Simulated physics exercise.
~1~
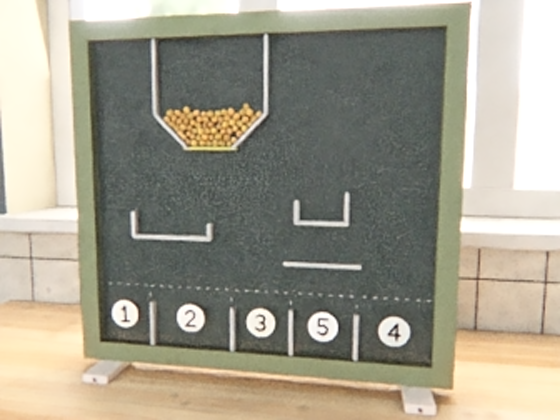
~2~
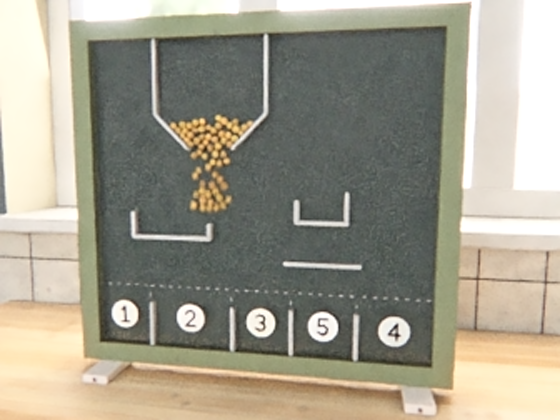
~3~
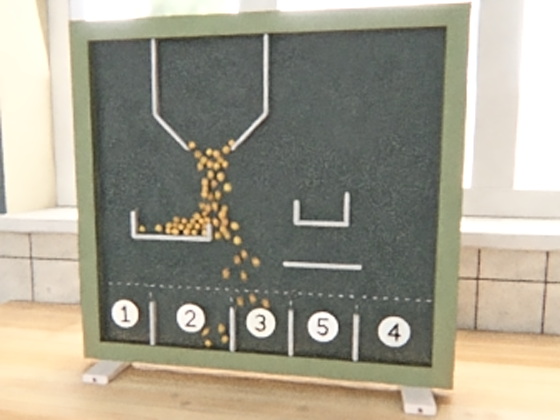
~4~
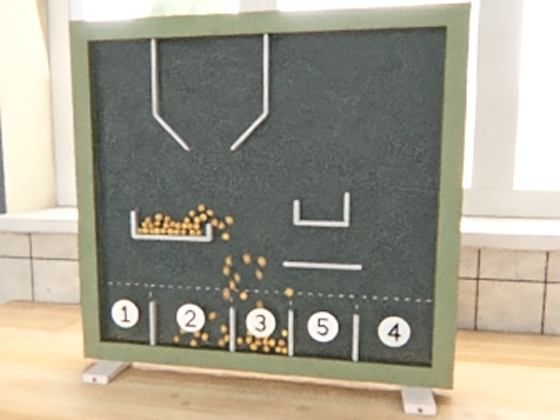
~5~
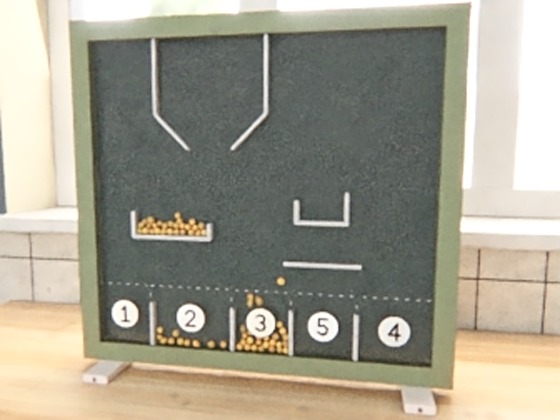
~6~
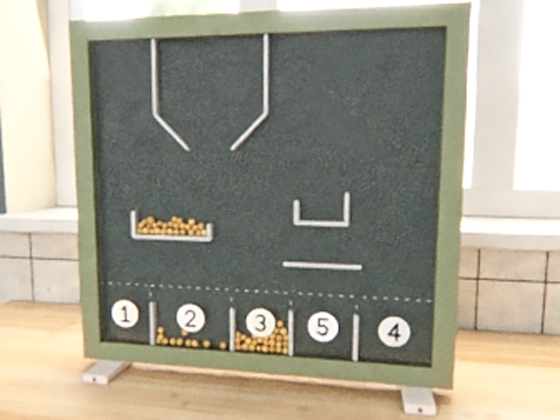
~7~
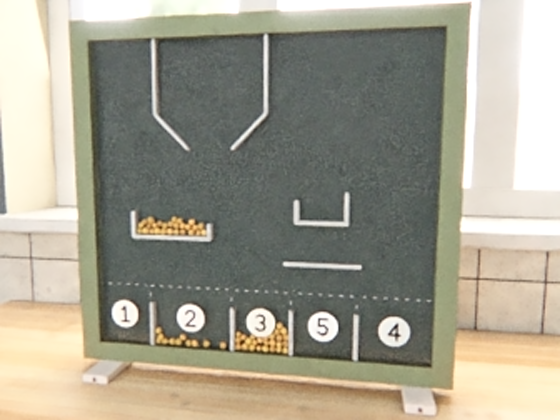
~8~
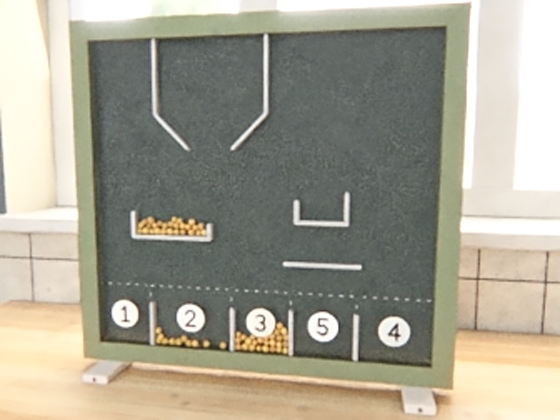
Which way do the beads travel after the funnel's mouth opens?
The beads move down, falling from the funnel into the left tray and the bins below.
